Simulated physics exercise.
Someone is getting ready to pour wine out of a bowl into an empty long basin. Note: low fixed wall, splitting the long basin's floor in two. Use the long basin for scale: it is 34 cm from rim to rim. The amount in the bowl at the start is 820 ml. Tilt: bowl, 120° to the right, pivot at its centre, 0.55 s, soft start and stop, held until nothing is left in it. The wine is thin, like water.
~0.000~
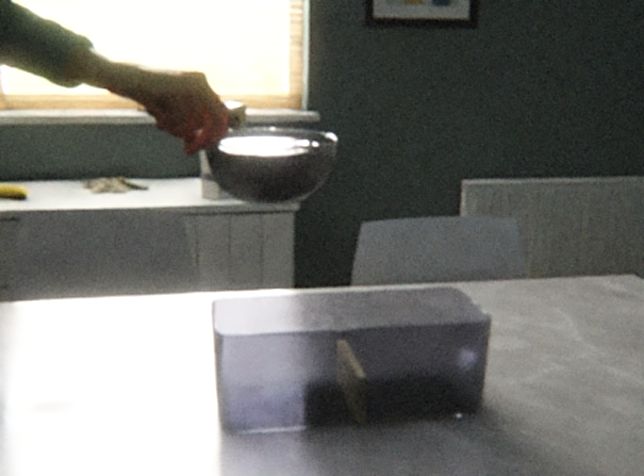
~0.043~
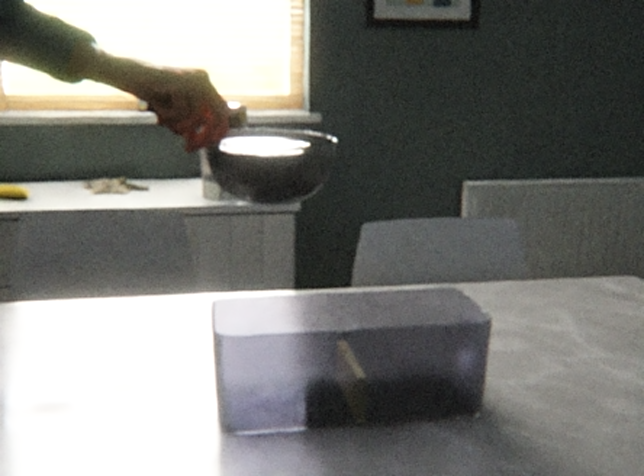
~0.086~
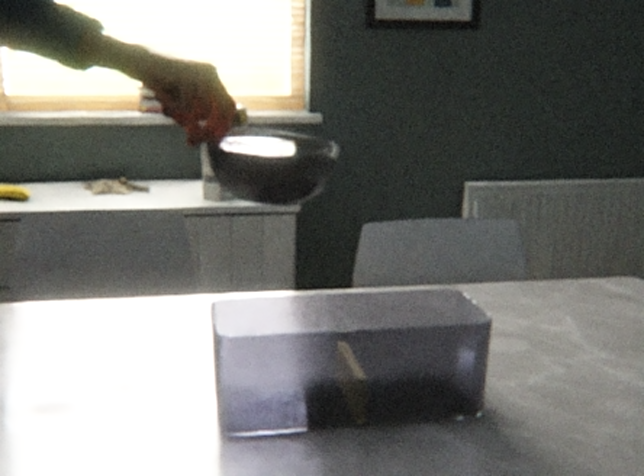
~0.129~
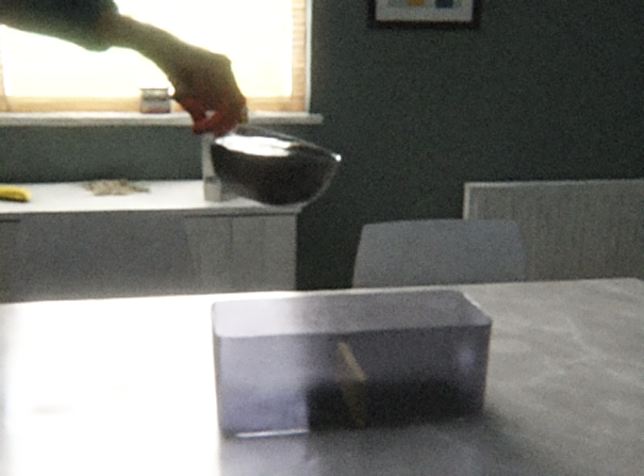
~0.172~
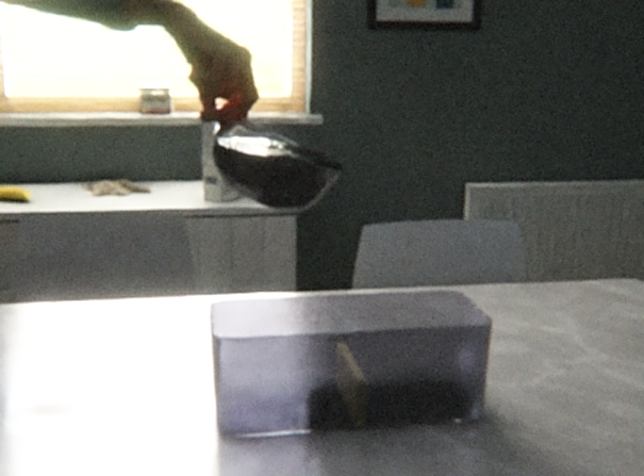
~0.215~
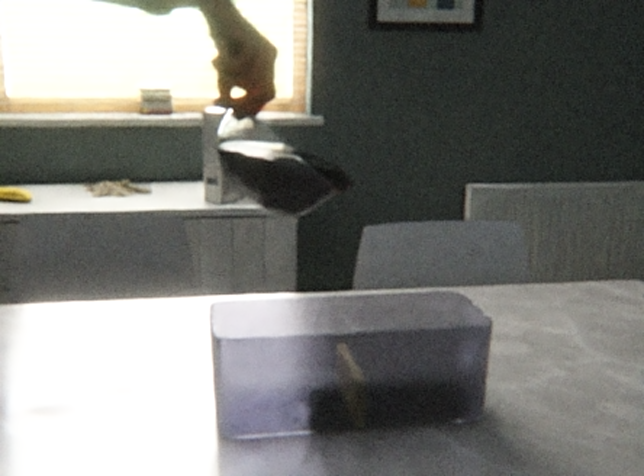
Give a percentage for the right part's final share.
My figure is 61 %.
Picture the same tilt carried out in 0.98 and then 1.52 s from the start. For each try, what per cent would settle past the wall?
Near 80 in a hundred on the first go and near 85 in a hundred on the second.
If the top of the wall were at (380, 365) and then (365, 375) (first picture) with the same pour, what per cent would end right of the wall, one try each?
One try each: Around 35 percent and then around 45 percent.
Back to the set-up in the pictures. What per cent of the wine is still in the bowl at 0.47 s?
Roughly 4 %.
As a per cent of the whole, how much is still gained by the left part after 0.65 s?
Close to 7% of the whole.
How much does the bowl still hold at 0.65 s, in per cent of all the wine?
0 %.
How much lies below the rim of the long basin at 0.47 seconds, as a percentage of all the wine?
Roughly 46 percent.
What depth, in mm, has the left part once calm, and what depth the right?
The left ends up at roughly 12 mm, with the right at roughly 26 mm.
By 0.47 s the tilt is 113° and 4 per cent is still to pour, 1 is left of the wall and 45 right of it.
By 0.65 s the tilt is 120° and 0 per cent is still to pour, 25 is left of the wall and 62 right of it.
By 0.84 s the tilt is 120° and 0 per cent is still to pour, 30 is left of the wall and 61 right of it.
By 1.05 s the tilt is 120° and 0 per cent is still to pour, 32 is left of the wall and 61 right of it.
At rest 32 per cent lies left of the wall, 61 right of it and 7 outside.
